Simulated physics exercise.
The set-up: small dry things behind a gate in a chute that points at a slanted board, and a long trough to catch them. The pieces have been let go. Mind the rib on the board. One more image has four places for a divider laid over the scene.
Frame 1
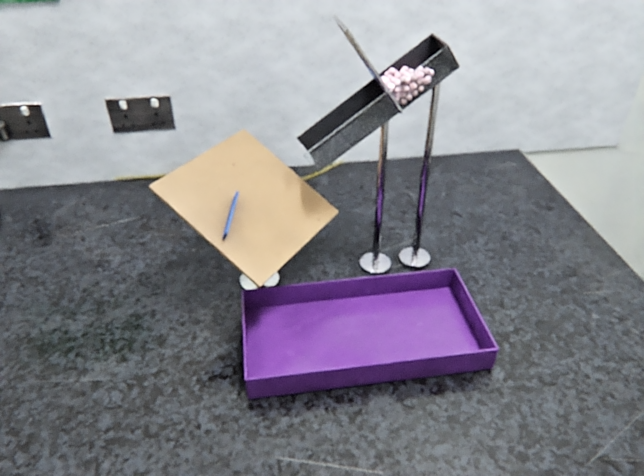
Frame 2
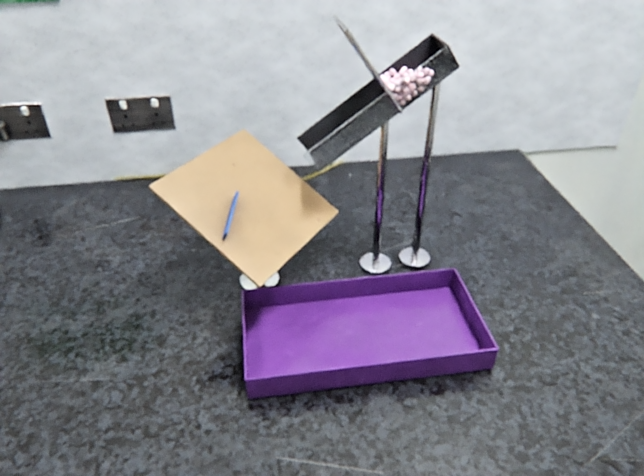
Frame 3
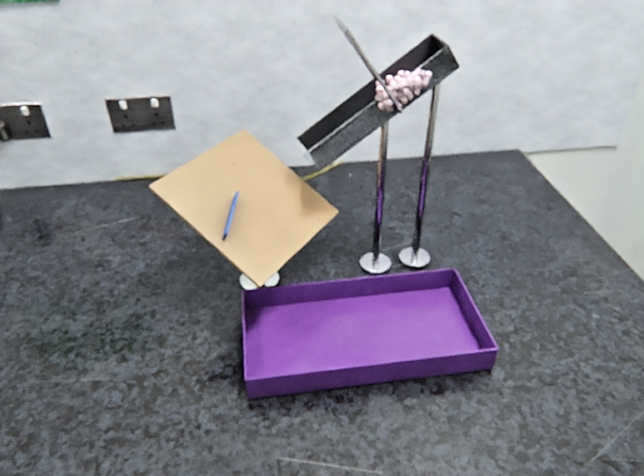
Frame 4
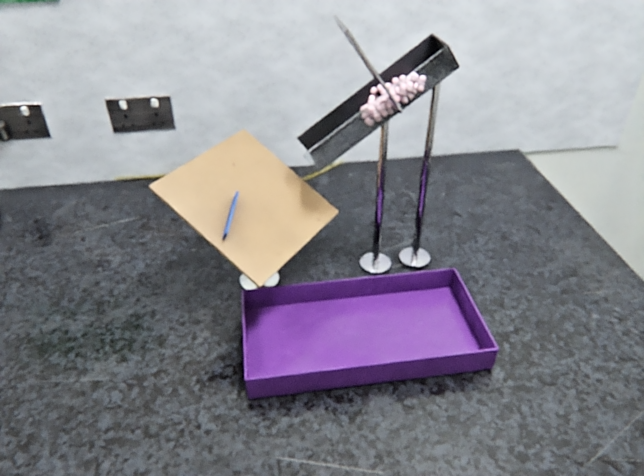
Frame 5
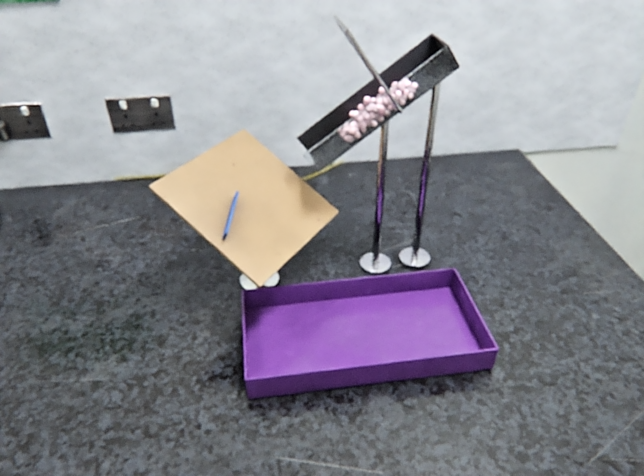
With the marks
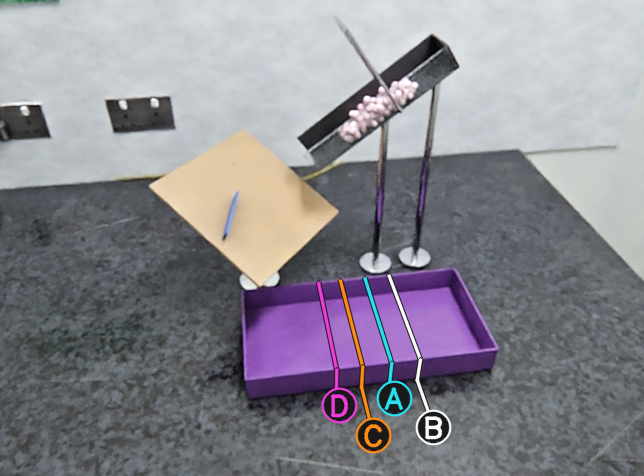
Small pale pink beads slid down a sloping dark chute, bunching and then stretching out towards its lower left end, while the tan board with a blue strip and the empty purple tray stayed still.
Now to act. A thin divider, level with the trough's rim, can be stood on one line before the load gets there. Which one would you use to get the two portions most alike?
The answer is line D.
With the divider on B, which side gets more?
Left.
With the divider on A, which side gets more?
Left.
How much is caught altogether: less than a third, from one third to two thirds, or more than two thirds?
It is more than two thirds.
On the marked copy, line A crosses the front rim at (391, 362); line B crosses the front rim at (420, 358); line C crosses the front rim at (362, 365); line D crosses the front rim at (336, 368).
If A is chosen, of what is caught, nearly all on the left of the divider, a small part on the right.
If B is chosen, of what is caught, nearly all on the left of the divider, a small part on the right.
If C is chosen, of what is caught, most on the left of the divider, a small part on the right.
If D is chosen, of what is caught, about two thirds on the left of the divider, about a third on the right.
